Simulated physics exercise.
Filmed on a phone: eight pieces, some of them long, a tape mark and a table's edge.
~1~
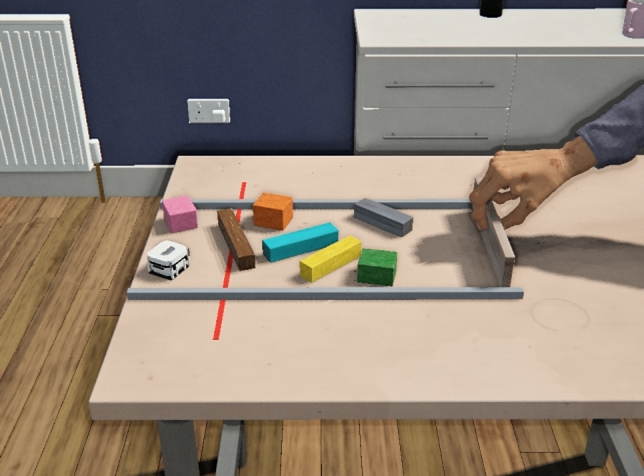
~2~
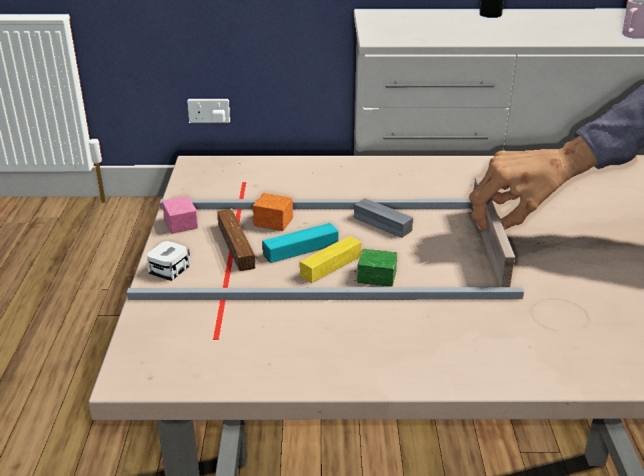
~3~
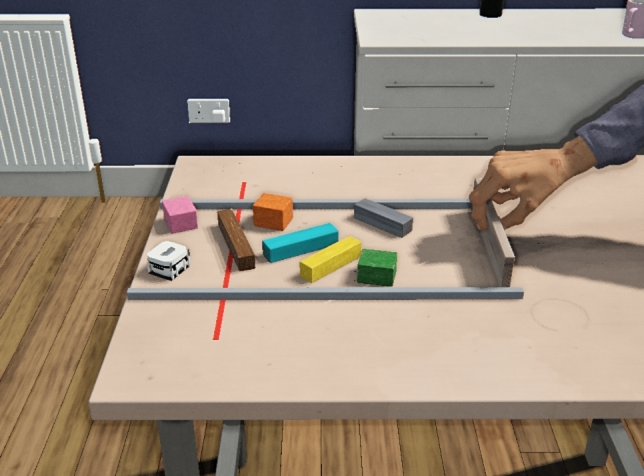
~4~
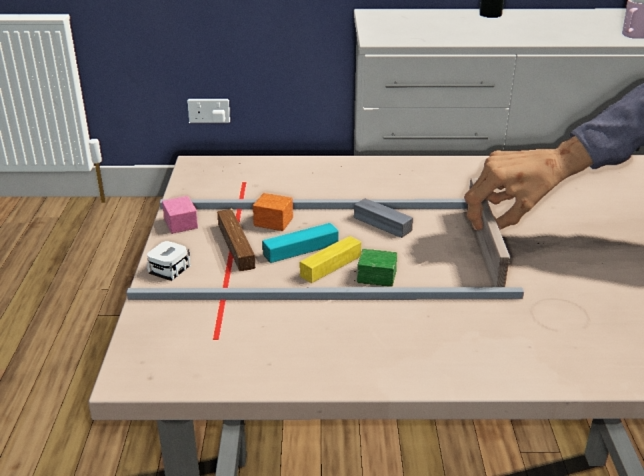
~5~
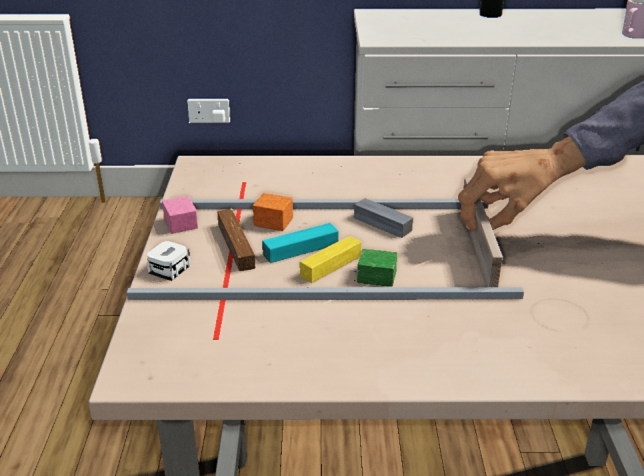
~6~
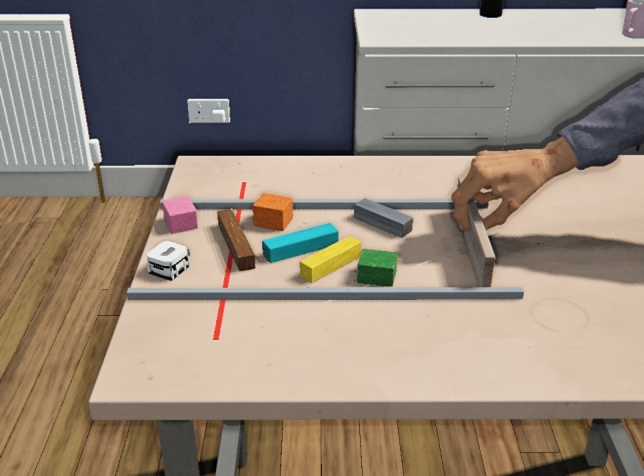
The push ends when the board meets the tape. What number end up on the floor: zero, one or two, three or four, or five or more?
In the end the number that fall off is one or two.
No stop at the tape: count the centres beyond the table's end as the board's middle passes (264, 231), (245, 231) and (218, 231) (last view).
Place by place, 0, 1 and 3.
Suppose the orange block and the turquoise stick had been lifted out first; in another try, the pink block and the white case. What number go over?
It would be 0 and 0.
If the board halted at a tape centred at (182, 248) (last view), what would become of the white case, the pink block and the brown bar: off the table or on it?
The white case goes over, the pink block is lost, the brown bar goes over.
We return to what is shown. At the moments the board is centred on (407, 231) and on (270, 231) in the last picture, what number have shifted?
By then 1, and 7.
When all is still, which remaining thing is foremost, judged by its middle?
Foremost is the pink block.
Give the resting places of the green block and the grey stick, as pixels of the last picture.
Near (209, 271) and (228, 217).
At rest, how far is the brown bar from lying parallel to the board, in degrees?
Near 20 degrees.
Soon after, none off yet; pink block at rest near (180, 215); white case at rest near (168, 261); brown bar at rest near (236, 239).
In the end, the number that fall off is one or two; gone, white case.
